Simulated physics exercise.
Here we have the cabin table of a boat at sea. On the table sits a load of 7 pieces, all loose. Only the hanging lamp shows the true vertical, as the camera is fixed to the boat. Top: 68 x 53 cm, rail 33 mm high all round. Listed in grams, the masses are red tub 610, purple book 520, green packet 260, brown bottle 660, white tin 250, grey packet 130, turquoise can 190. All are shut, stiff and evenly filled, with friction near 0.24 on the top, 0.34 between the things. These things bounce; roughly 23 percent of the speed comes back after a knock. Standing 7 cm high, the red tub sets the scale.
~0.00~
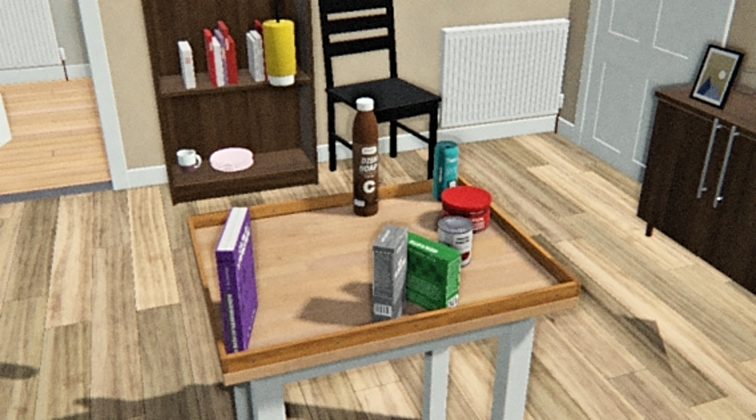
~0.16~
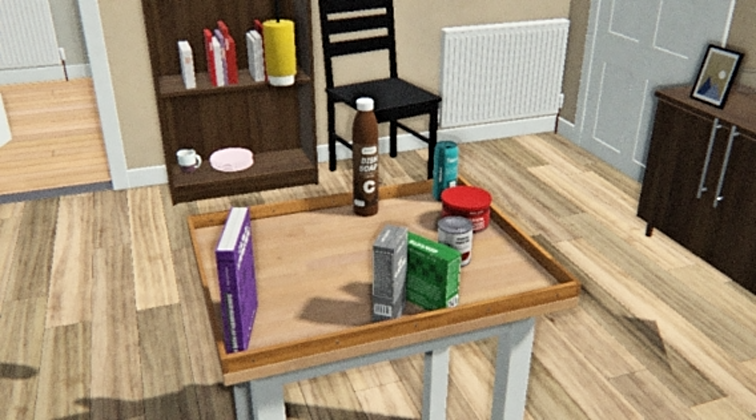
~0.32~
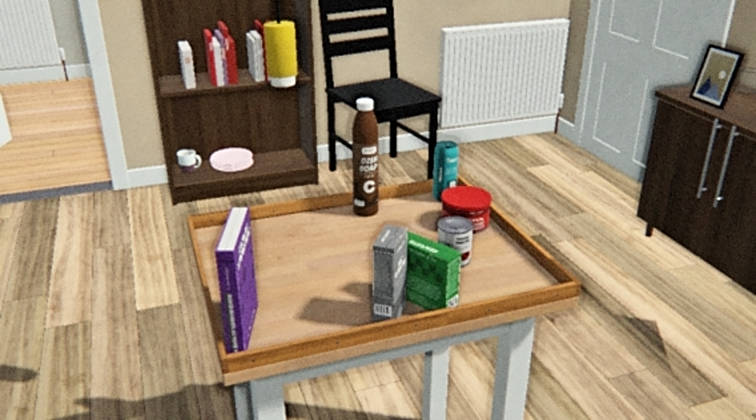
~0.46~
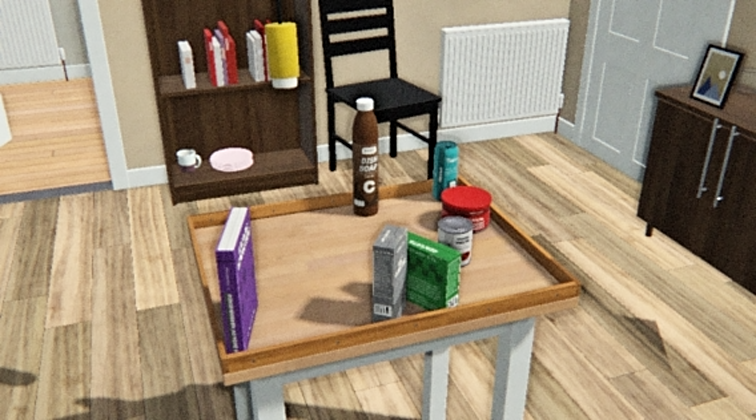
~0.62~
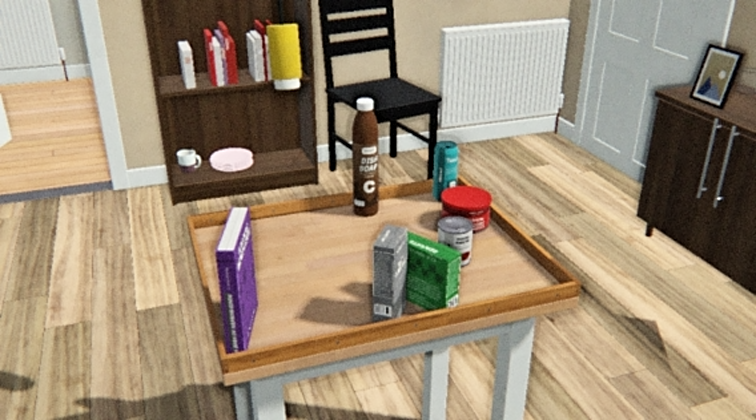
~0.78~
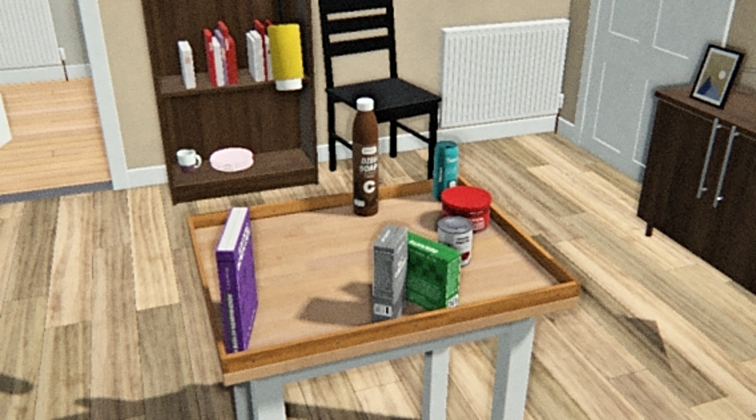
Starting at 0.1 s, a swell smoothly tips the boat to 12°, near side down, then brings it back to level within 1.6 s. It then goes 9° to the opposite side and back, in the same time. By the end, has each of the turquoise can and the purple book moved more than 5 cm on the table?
The turquoise can has not; the purple book has not.
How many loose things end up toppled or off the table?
That makes 0.
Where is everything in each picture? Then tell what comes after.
The first frame shows boat level; turquoise can (445, 172); purple book (239, 281).
The second frame shows boat level; brown bottle (365, 158); white tin (455, 242).
The third frame shows heel 2°, near side down; grey packet (390, 277); red tub (466, 210).
The fourth frame shows heel 5°, near side down; green packet (425, 274); brown bottle (365, 158).
The fifth frame shows heel 9°, near side down; white tin (455, 242); grey packet (390, 277).
The sixth frame shows heel 11°, near side down; turquoise can (445, 172); purple book (239, 280).
After 1.28 s, heel 6°, near side down.
After 2.08 s, heel 4°, far side down.
After 2.68 s, heel 8°, far side down.
After 3.38 s, boat level.
In the end (3.8 s), all 7 under 5 cm from the start. At the end, from the last picture's camera, turquoise can near (445, 172), purple book near (239, 280).
